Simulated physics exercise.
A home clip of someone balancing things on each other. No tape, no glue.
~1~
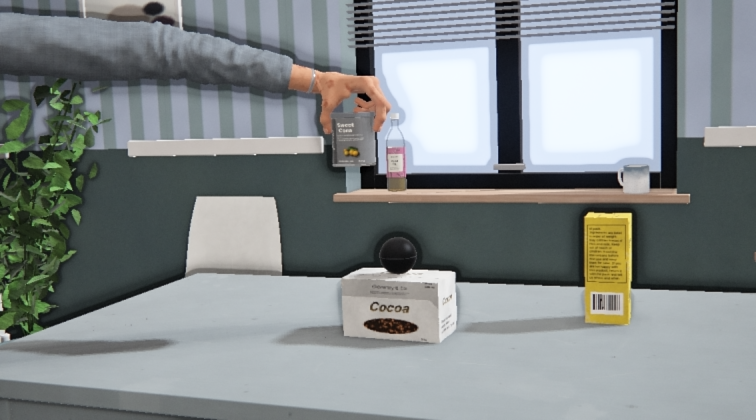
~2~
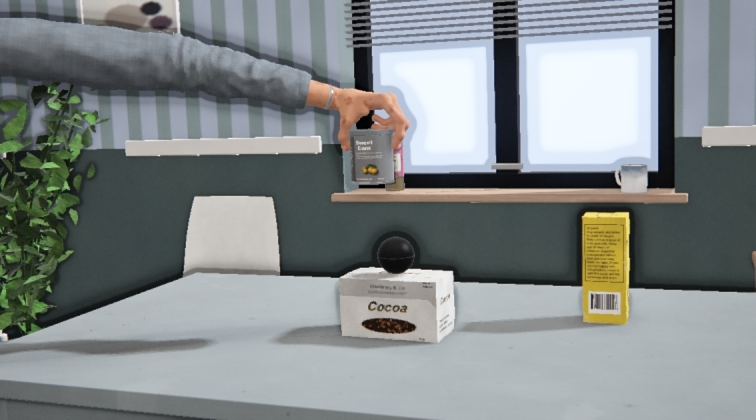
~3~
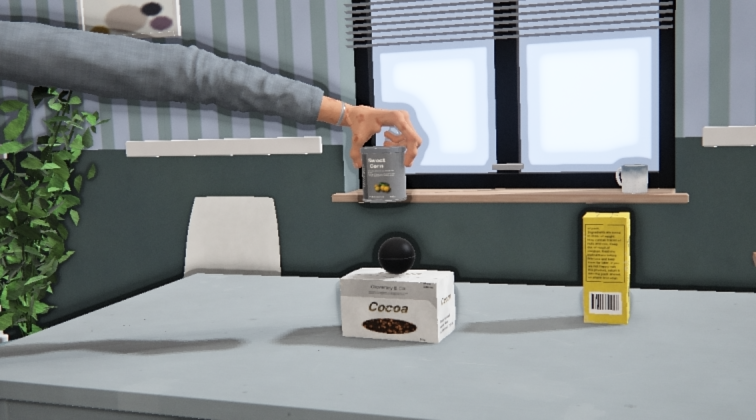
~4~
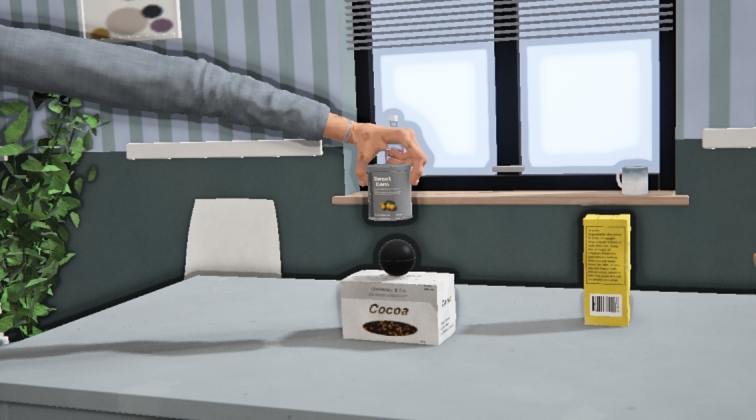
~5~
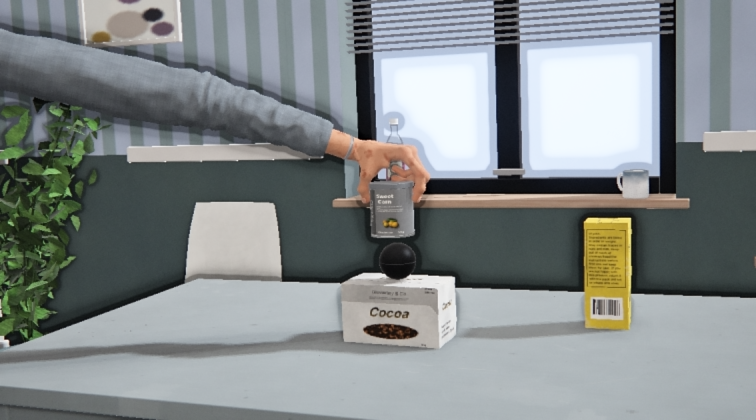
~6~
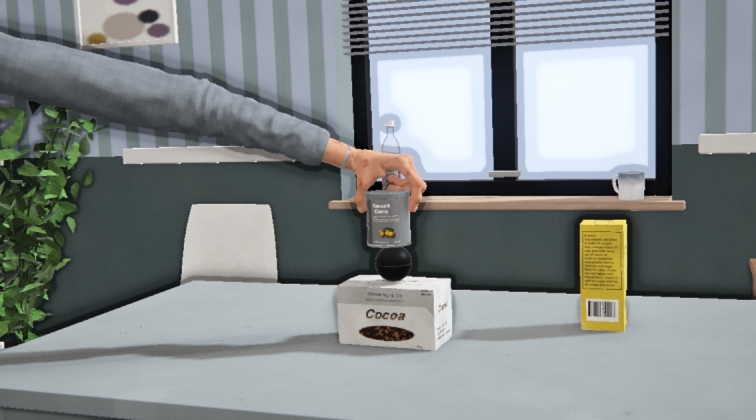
A grey-sleeved arm reaches in from the left across a kitchen-like room, seen from just above a pale grey table facing a window with blinds. A white cocoa box with a black ball on top stands mid-table, a yellow carton to its right, a white chair and leafy plant behind at left. The hand carries a small grey container rightward, then lowers it onto the ball, still gripping it.
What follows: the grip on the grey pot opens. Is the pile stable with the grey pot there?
As it turns out, it loses its balance.
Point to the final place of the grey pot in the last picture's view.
At about (297, 311).
Then, 0.40 s after the last picture, grey pot tipped 42° from how it was near (367, 225).
Then, 0.60 s after the last picture, grey pot now fallen.
Then, 0.70 s after the last picture, things are still on the move.
Then, 1.30 s after the last picture, nothing new.
At rest, fallen, grey pot; the other 3 in place. Seen from the same camera at the end, grey pot near (297, 311). The pile comes apart.
